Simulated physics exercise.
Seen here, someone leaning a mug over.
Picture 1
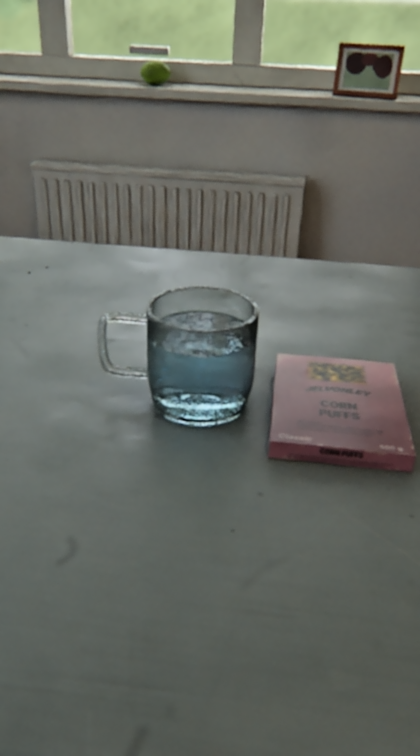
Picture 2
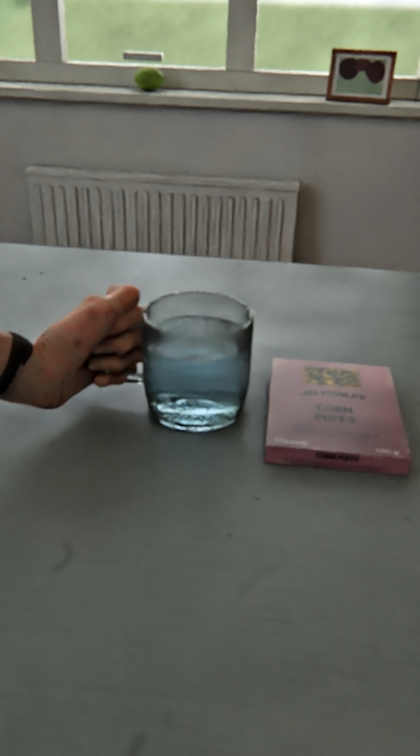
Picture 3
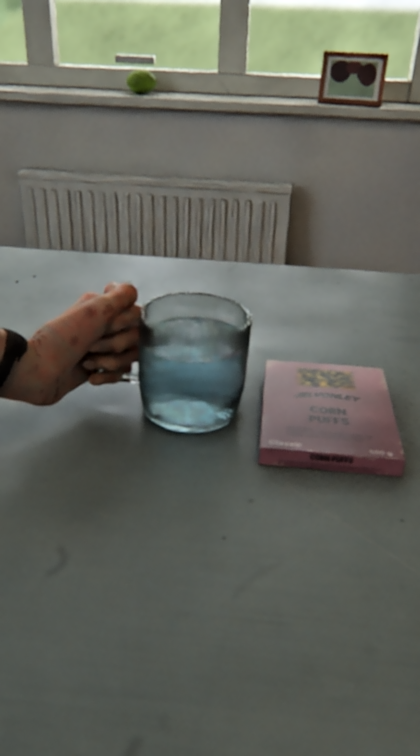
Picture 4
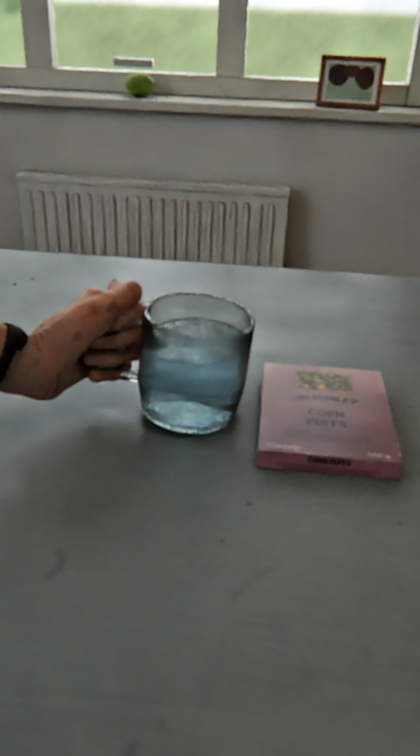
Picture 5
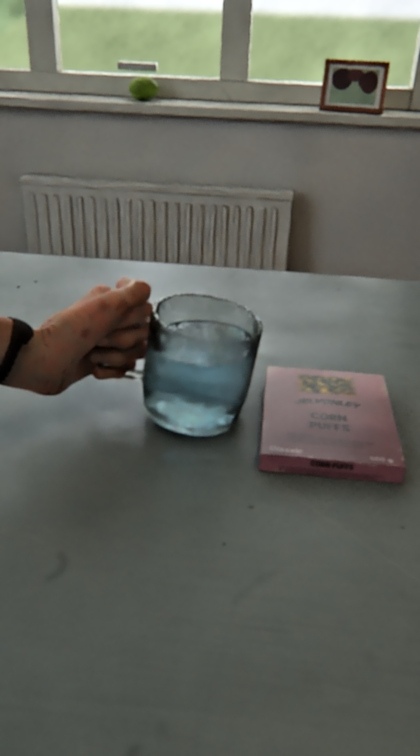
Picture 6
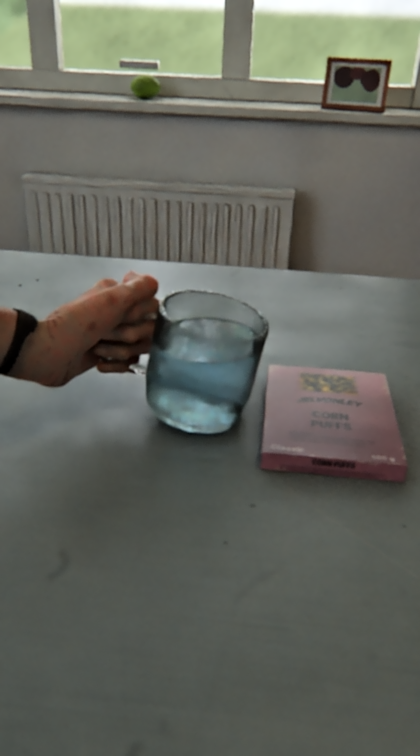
On a grey table near a window and radiator, a clear glass mug of bluish liquid stands upright beside a pink packet. A hand comes in from the left and grips the handle, then tilts the mug slightly, its rim leaning right towards the packet.
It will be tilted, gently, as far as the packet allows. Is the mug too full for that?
The mug slops over.
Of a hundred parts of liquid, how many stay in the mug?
I make it 80 per cent.
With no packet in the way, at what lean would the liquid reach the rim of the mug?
About 30°.
Next, the mug leans by about 25°; its rim is dry.
After that, the mug leans by about 40°; it has slopped over; nearly all of the water is inside.
Finally, the mug leans by about 40°, against the packet; it has slopped over; about three quarters of the water is inside.
